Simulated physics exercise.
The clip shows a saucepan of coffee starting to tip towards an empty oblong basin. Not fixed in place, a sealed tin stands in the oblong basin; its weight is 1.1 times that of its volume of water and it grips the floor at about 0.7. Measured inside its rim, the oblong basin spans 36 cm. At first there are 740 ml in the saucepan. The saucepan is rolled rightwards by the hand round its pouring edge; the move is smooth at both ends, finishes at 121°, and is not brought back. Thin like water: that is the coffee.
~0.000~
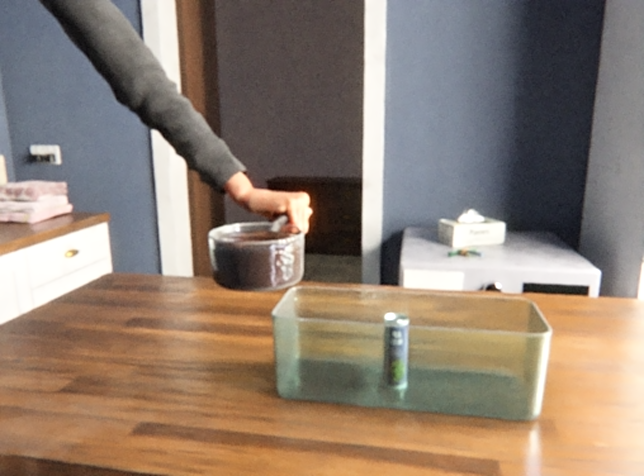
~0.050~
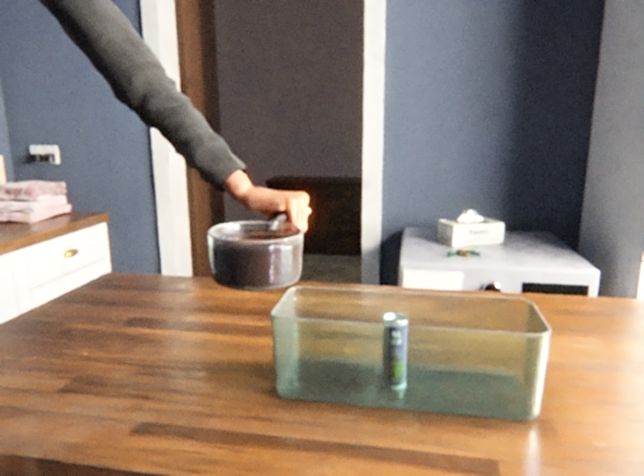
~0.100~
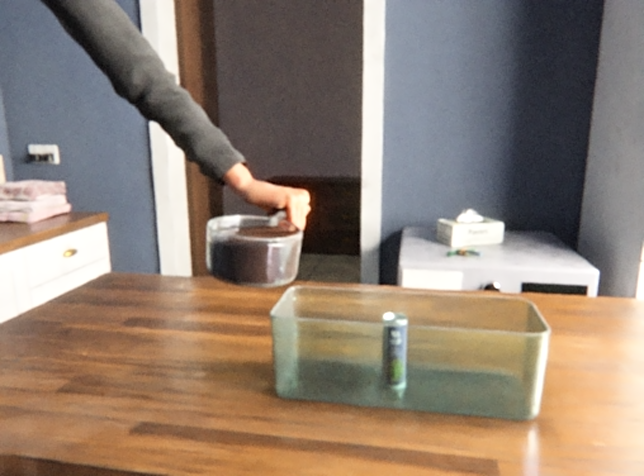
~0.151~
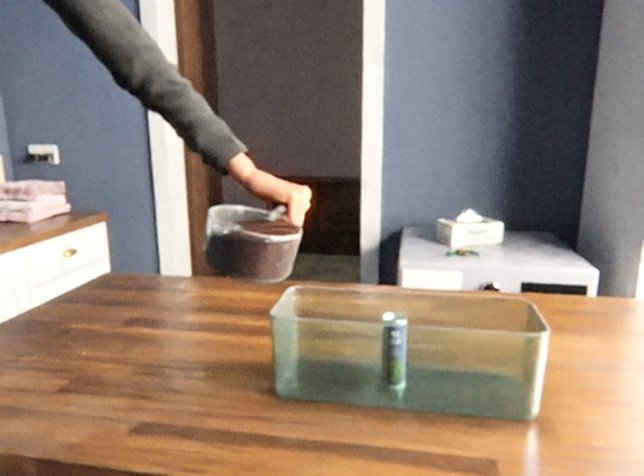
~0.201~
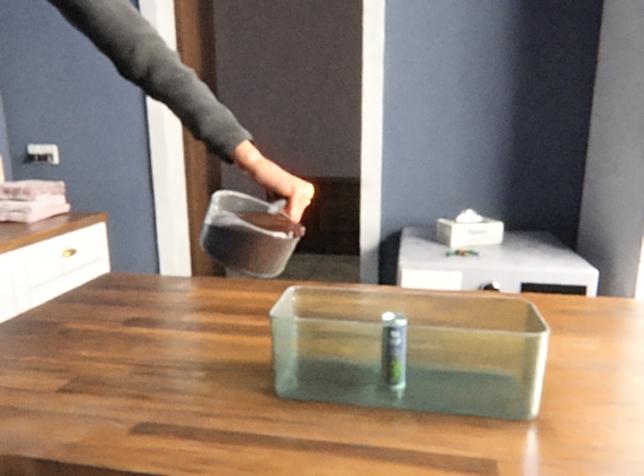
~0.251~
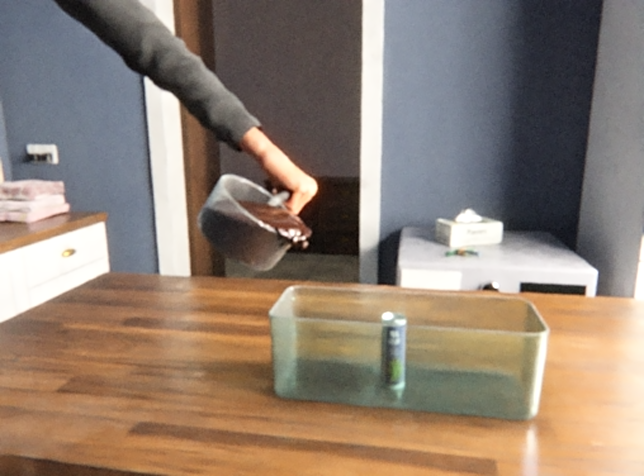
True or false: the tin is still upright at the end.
False.
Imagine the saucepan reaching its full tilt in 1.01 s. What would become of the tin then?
After the tilt, the tin has tipped over.
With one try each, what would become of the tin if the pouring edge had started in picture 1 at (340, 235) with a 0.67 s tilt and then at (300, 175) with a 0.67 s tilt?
In the first try it remains standing; in the second it remains standing.
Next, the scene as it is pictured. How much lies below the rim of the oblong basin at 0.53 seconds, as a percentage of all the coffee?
22 %, more or less.
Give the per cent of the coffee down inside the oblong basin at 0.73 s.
About 96 per cent.
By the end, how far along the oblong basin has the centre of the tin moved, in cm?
Some 10.5 cm.
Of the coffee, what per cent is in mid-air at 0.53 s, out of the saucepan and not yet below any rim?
Estimate: About 56 % of all of it.
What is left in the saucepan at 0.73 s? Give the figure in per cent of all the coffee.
0 %.
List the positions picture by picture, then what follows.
In the first picture, it leans 0°; its right rim is at (302, 235); the coffee meets the walls at (217, 238) and (301, 241); the oblong basin's rim runs from (282, 302) to (541, 317); the tin's top is at (396, 321).
In the second picture, it leans 2°; its right rim is at (301, 235); the coffee meets the walls at (216, 237) and (300, 239).
In the third picture, it leans 7°; its right rim is at (300, 235); the coffee meets the walls at (215, 234) and (299, 235).
In the fourth picture, it leans 15°; its right rim is at (300, 235); the coffee meets the walls at (213, 227) and (300, 231).
In the fifth picture, it leans 25°; its right rim is at (299, 235); the coffee meets the walls at (211, 217) and (299, 229); 2 per cent is over the edge.
In the sixth picture, it leans 37°; its right rim is at (298, 235); the coffee meets the walls at (210, 202) and (293, 224); 6 per cent is over the edge.
By 0.53 s the tilt is 108° and 23 per cent is still to pour; the tin stands where it began.
By 0.73 s the tilt is 121° and 0 per cent is still to pour; the tin leans 50°.
By 0.94 s the tilt is 121° and 0 per cent is still to pour; the tin lies on its side.
By 1.17 s the tilt is 121° and 0 per cent is still to pour; the tin lies on its side.
At rest the tin lies on its side.
